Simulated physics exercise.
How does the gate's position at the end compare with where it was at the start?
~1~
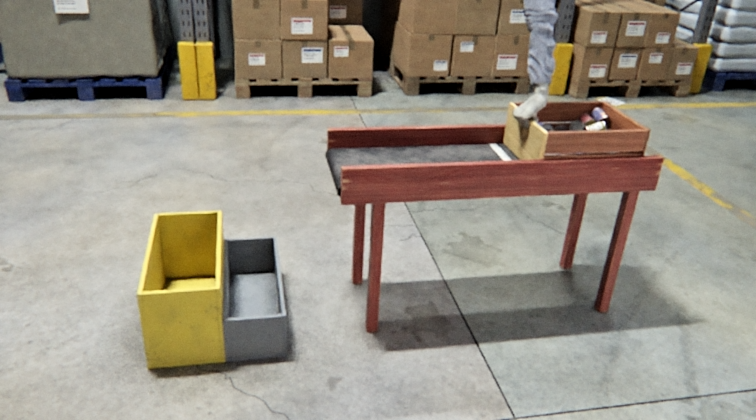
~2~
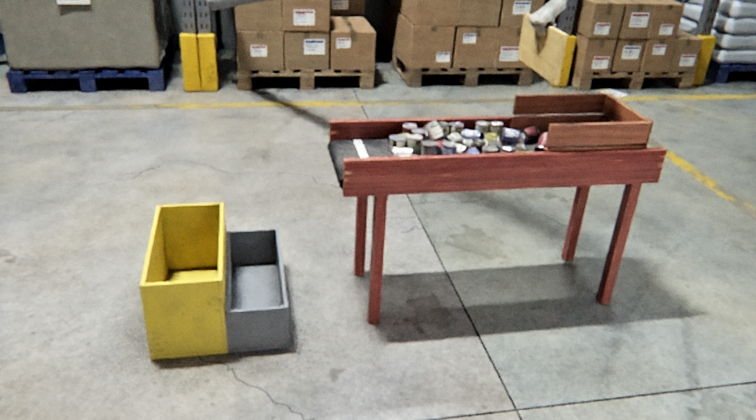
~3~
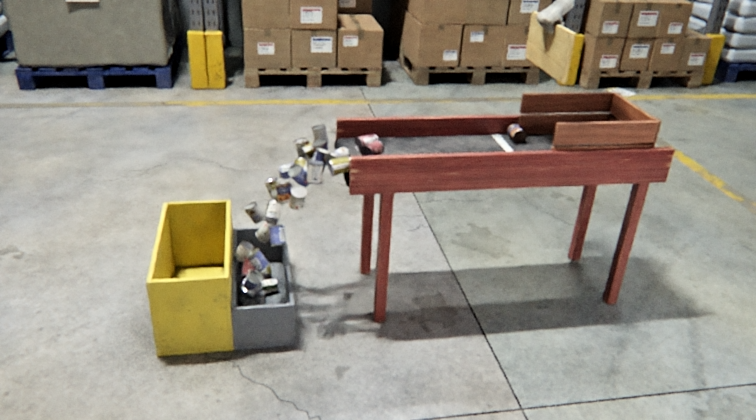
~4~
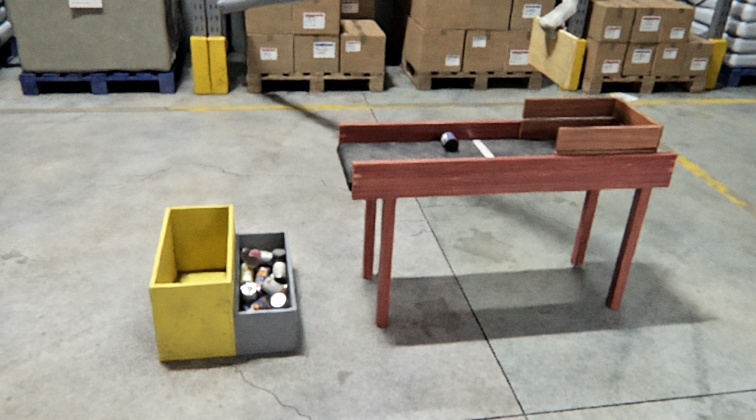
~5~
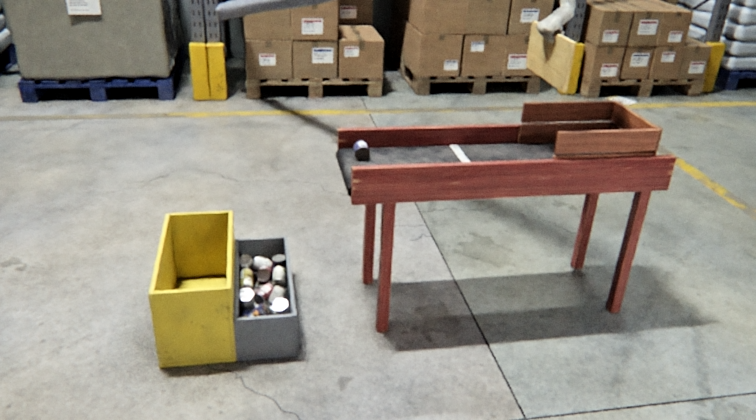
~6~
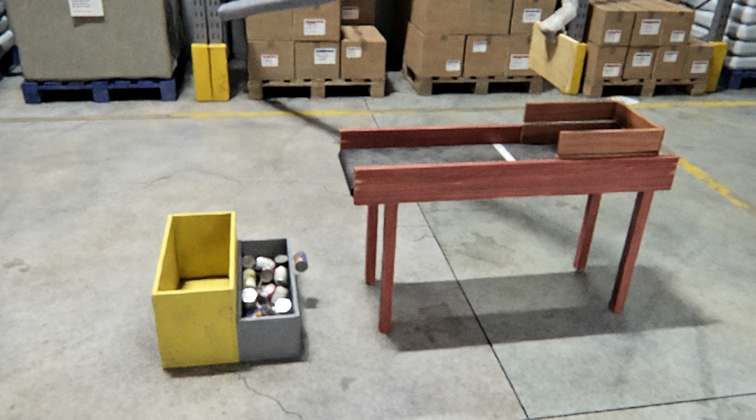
At the start the gate stands upright on the belt, closing the left side of the wooden pen. By the end it is up and away from the belt, behind the pen and a little further right, leaving the pen open.
In a warehouse, a gate lifts and a belt drops tins into a grey tub, except one.
